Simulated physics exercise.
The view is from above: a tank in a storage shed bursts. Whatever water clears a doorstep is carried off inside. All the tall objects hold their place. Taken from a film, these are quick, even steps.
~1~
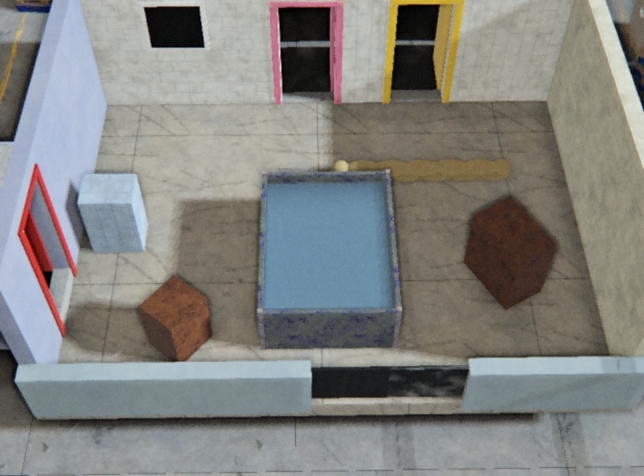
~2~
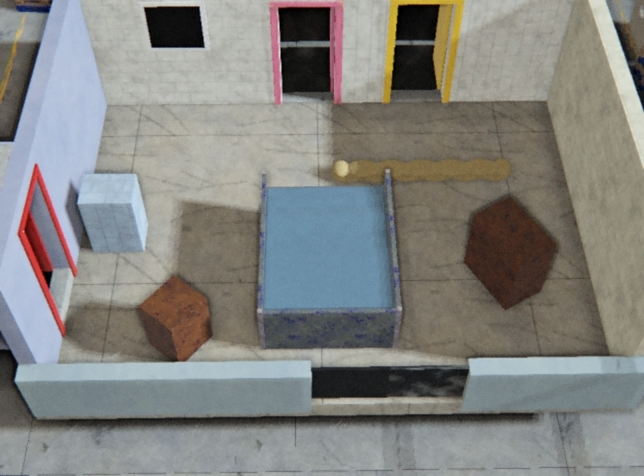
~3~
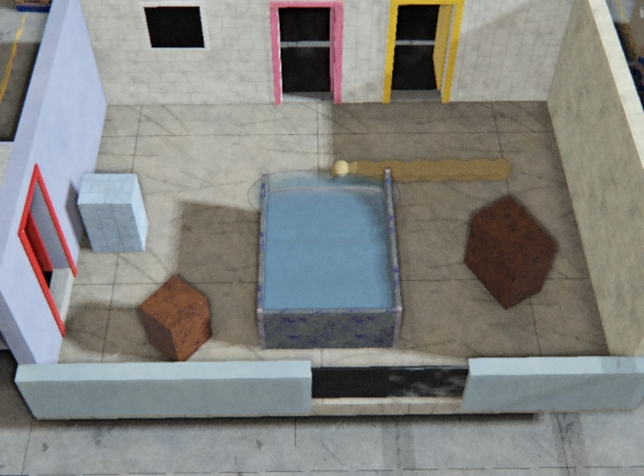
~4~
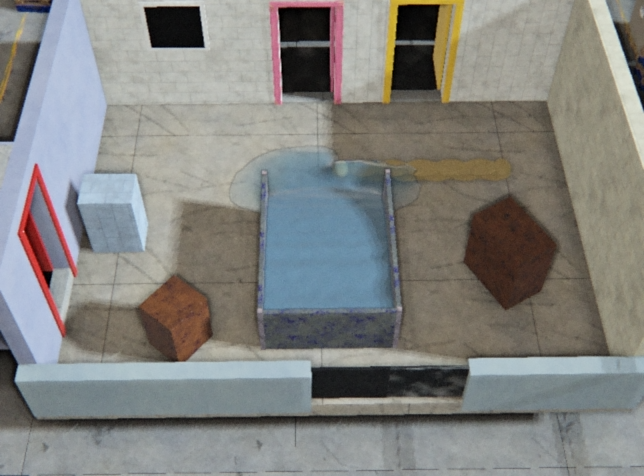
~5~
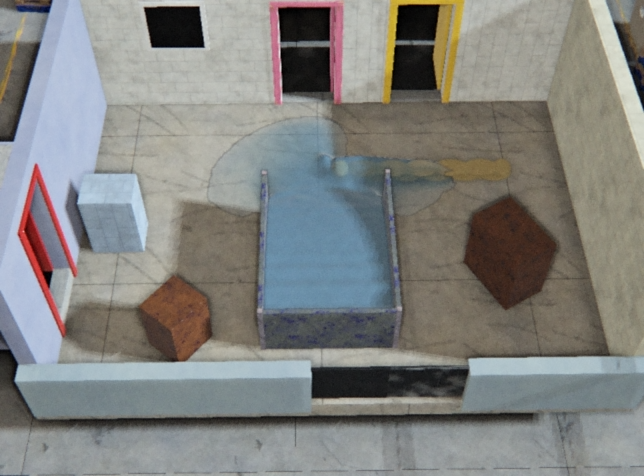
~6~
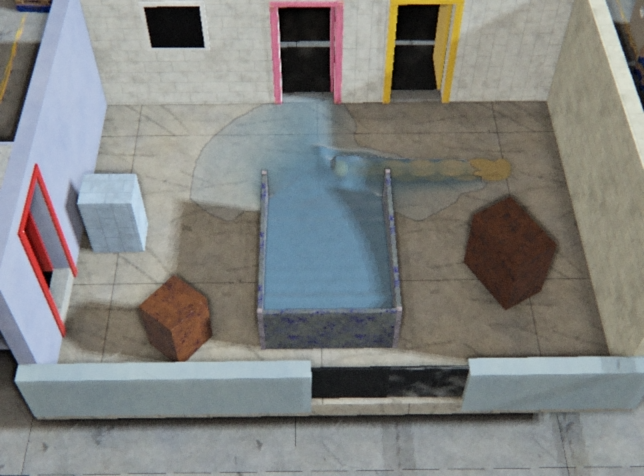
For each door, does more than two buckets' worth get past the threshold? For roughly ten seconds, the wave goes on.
The pink door will allow in an excess; the red door will allow in no excess; the yellow door will allow in an excess.
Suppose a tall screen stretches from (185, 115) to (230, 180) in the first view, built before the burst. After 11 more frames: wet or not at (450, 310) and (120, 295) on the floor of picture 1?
First spot parched, second spot parched.
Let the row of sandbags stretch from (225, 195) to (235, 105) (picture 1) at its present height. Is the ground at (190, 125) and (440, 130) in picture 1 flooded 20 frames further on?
Going through them: Inundated, then inundated.
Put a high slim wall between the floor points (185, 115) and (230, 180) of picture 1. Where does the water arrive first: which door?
The door marked pink.
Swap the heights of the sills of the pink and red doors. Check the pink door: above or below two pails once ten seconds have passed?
Then: Pink door goes over.
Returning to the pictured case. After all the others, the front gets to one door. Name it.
Answer is the red one.
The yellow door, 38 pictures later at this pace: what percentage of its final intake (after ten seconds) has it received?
It should be near 75 percent of the ten-second total.
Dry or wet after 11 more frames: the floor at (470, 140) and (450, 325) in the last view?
In order: Swamped and spared.
A moment on, water covers 35 % of the floor; the pink door far over two buckets in, the red door not reached, the yellow door wet at the sill, nothing in.
Next, water covers 45 % of the floor; the pink door far over two buckets in, the red door not reached, the yellow door under two buckets in.
Then, water covers 60 % of the floor; the pink door far over two buckets in, the red door wet at the sill, nothing in, the yellow door over two buckets in.
Later, water covers 90 % of the floor; the pink door far over two buckets in, the red door wet at the sill, nothing in, the yellow door over two buckets in.
In the end, water covers 100 % of the floor; the pink door far over two buckets in, the red door wet at the sill, nothing in, the yellow door over two buckets in.
